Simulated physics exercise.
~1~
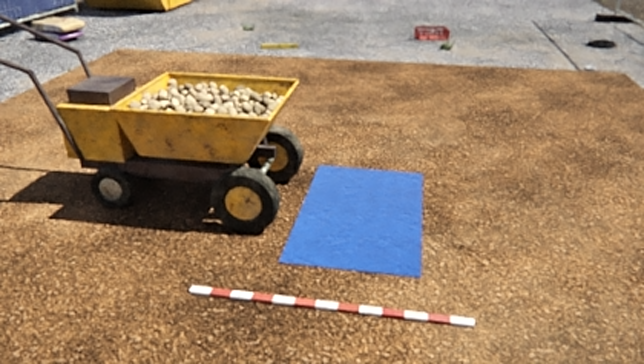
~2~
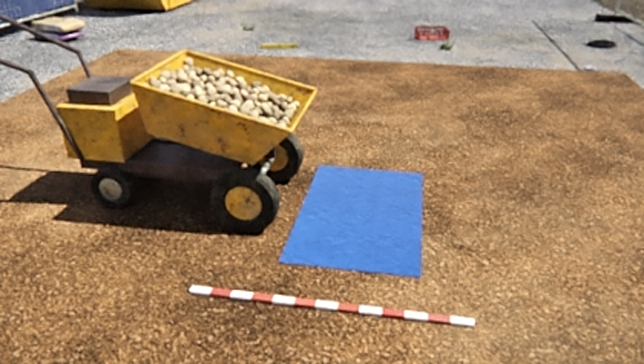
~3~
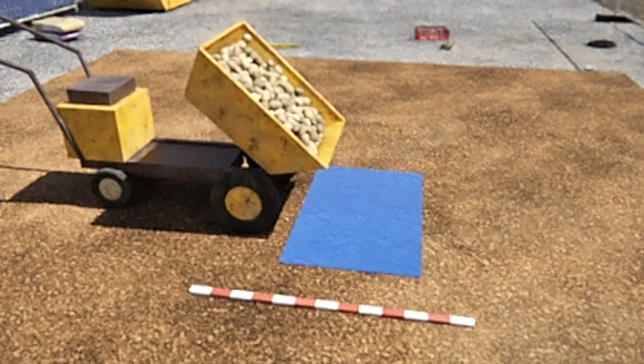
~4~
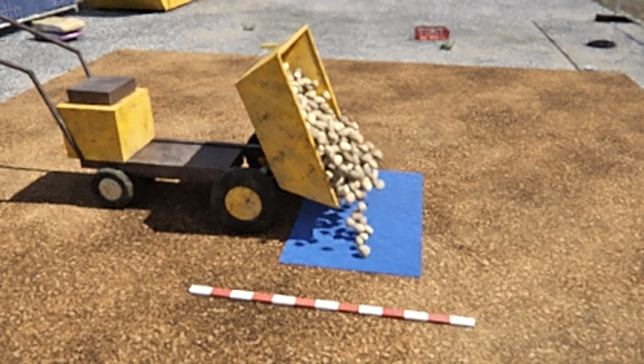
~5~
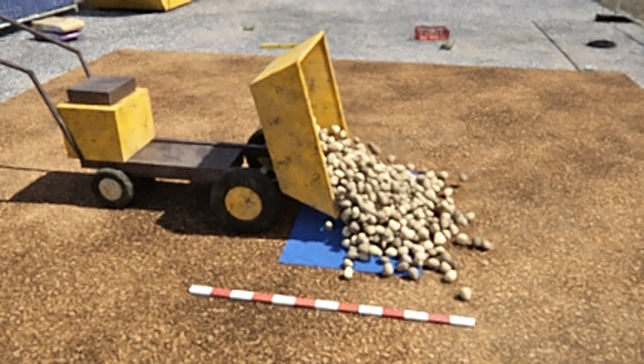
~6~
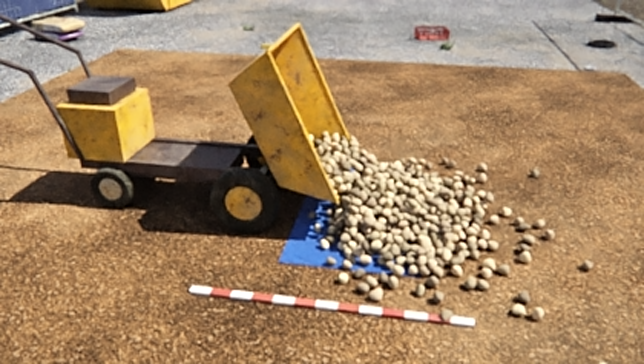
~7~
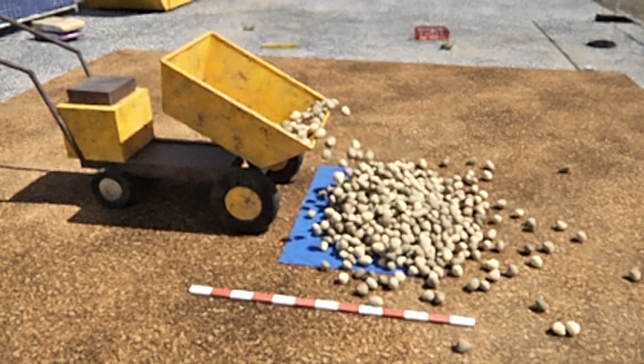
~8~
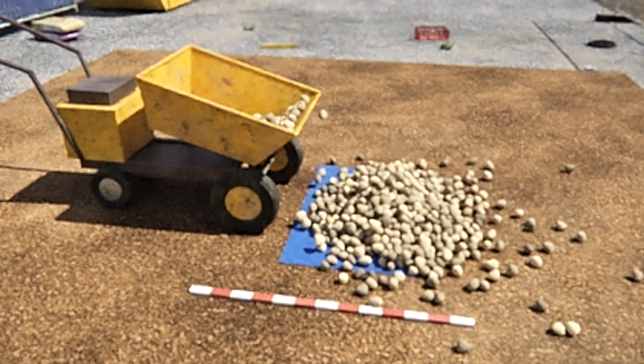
The clip shows a yellow powered barrow tipping its tray of rounded stones steeply to the right, spilling them into a heap on a blue sheet with some scattering beyond it, before the tray lowers partway and stops, still slightly tilted, with a few stones inside.
